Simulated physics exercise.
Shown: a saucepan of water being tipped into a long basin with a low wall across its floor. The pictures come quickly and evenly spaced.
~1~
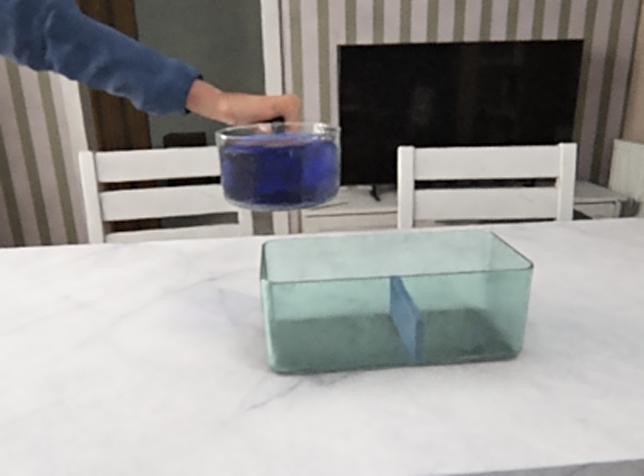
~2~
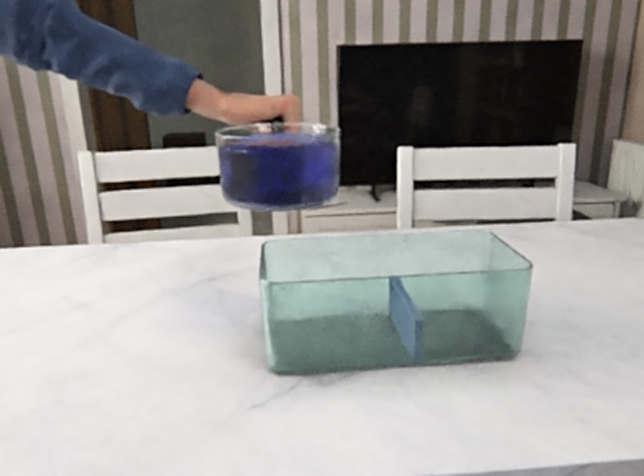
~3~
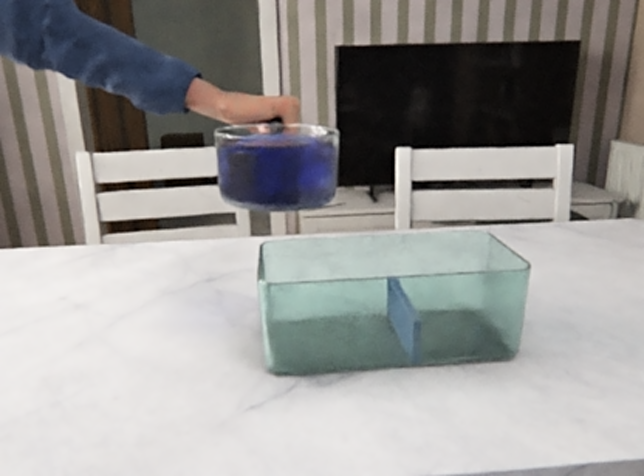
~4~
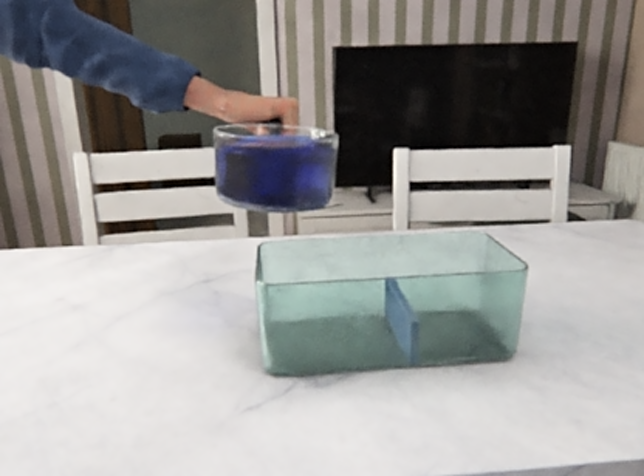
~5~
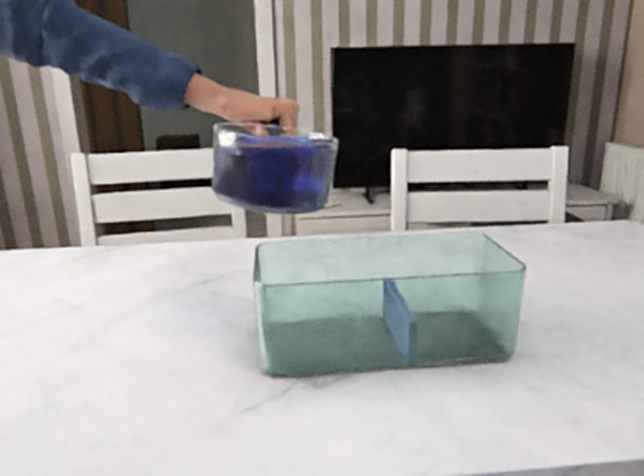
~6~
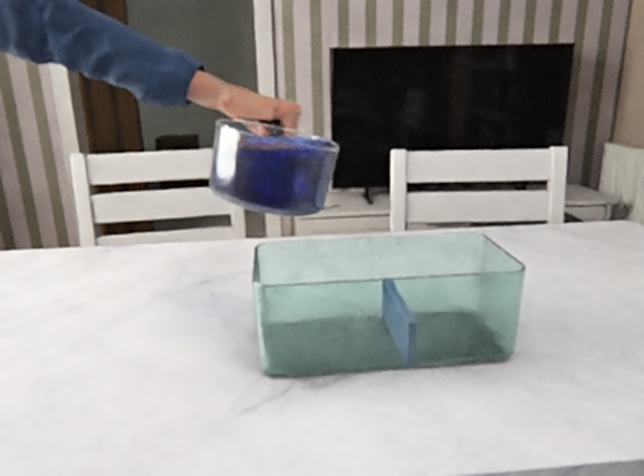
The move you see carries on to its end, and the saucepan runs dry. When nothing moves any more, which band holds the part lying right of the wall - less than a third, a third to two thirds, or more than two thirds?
I expect the share right of the wall to be below a third.
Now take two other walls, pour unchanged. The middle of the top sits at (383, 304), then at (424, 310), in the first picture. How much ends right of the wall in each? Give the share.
60 % and 15 %, roughly.
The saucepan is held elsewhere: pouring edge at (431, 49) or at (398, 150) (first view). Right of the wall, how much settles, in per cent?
Close to 80 in a hundred, then close to 80 in a hundred.
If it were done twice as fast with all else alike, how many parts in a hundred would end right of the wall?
Near 10 %.
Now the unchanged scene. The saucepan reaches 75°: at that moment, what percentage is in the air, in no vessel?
Around 30 in a hundred, more or less.
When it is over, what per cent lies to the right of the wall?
Around 25 percent.
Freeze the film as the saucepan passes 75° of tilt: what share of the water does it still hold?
About 50 %.
A moment on, the saucepan is tipped on its side and 48 per cent is still to pour, 14 is left of the wall and 8 right of it.
Next, the saucepan is tipped right over and 5 per cent is still to pour, 65 is left of the wall and 24 right of it.
Then the saucepan is tipped right over and 0 per cent is still to pour, 74 is left of the wall and 24 right of it.
Later the saucepan is tipped right over and 0 per cent is still to pour, 74 is left of the wall and 24 right of it.
In the end 74 per cent lies left of the wall, 24 right of it and 2 outside.
